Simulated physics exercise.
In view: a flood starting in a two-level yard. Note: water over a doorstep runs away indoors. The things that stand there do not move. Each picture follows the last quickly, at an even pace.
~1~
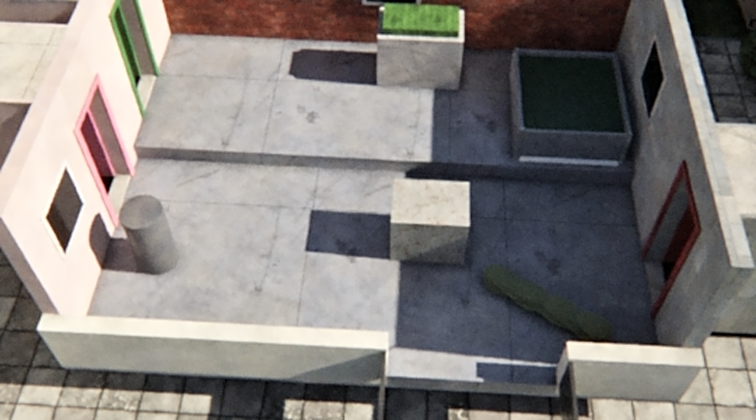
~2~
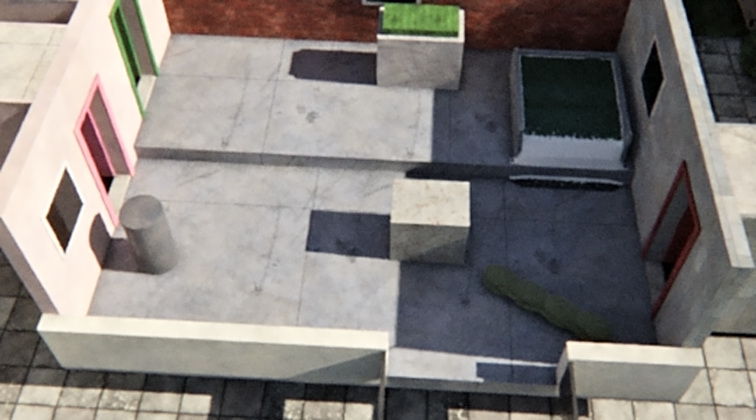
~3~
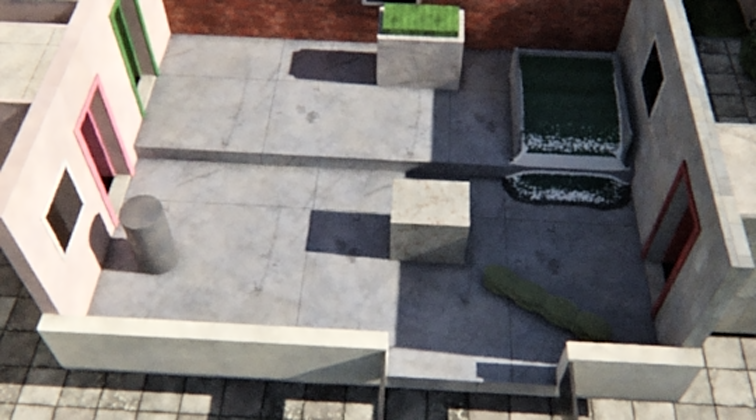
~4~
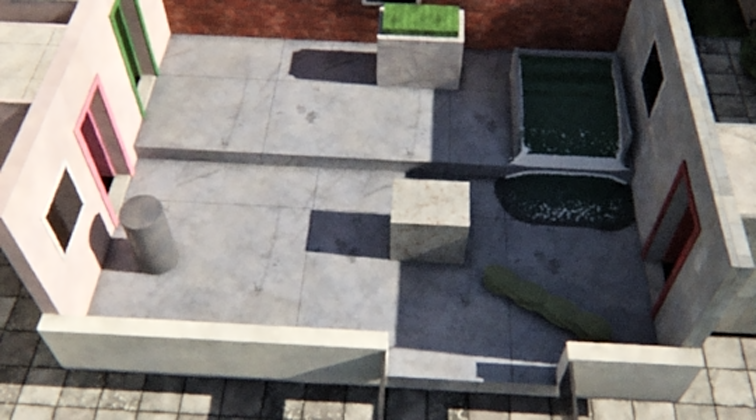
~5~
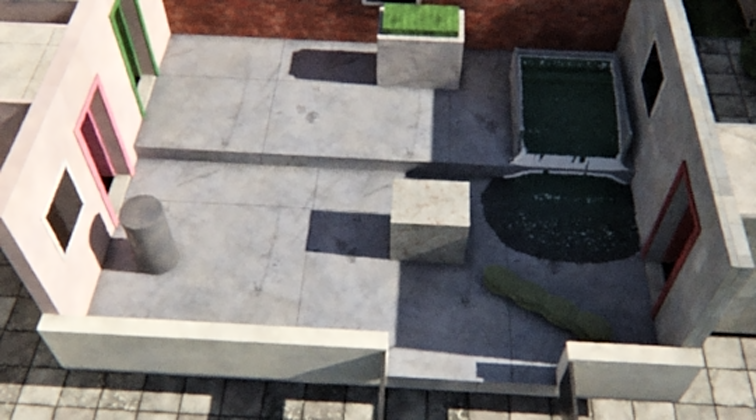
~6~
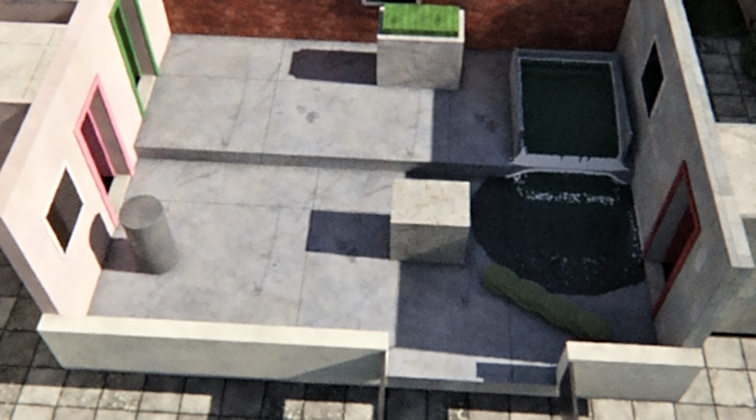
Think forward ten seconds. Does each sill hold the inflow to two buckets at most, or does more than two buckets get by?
The red door lets more get by; the pink door keeps it to two at most; the green door keeps it to two at most.
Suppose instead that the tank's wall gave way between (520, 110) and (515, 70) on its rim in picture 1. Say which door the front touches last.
That is the one in red.
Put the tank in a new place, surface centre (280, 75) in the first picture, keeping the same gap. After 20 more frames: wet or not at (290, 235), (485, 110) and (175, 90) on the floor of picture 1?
Result: Inundated; spared; spared.
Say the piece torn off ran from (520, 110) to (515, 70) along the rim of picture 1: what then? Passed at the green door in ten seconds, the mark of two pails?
The green one tops the limit.
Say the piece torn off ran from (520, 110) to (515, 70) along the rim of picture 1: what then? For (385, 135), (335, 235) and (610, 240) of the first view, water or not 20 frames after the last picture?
Submerged, submerged, bone-dry.
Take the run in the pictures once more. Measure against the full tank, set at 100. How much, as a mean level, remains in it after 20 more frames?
Close to 16 in a hundred.
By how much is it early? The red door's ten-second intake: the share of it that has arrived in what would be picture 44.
About 85 per cent.
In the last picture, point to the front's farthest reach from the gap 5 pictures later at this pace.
I reckon the front has reached (655, 375) by then.
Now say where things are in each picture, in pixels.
The first picture shows still water in the open tank at (570, 94).
In the second picture, the front is at (514, 161), out from the gap at (570, 150).
In the third picture, the front is at (623, 199), out from the gap at (570, 152).
In the fourth picture, the front is at (623, 222), out from the gap at (570, 152).
In the fifth picture, water pours out at (569, 153) and has run to (624, 254).
In the sixth picture, water pours out at (569, 153) and has run to (551, 287).
A moment on, water covers 15 % of the floor; the red door wet at the sill, nothing in, the pink door not reached, the green door not reached.
Next, water covers 20 % of the floor; the red door under two buckets in, the pink door not reached, the green door not reached.
Then, water covers 30 % of the floor; the red door far over two buckets in, the pink door not reached, the green door not reached.
Later, water covers 45 % of the floor; the red door far over two buckets in, the pink door not reached, the green door not reached.
In the end, water covers 55 % of the floor; the red door far over two buckets in, the pink door wet at the sill, nothing in, the green door not reached.
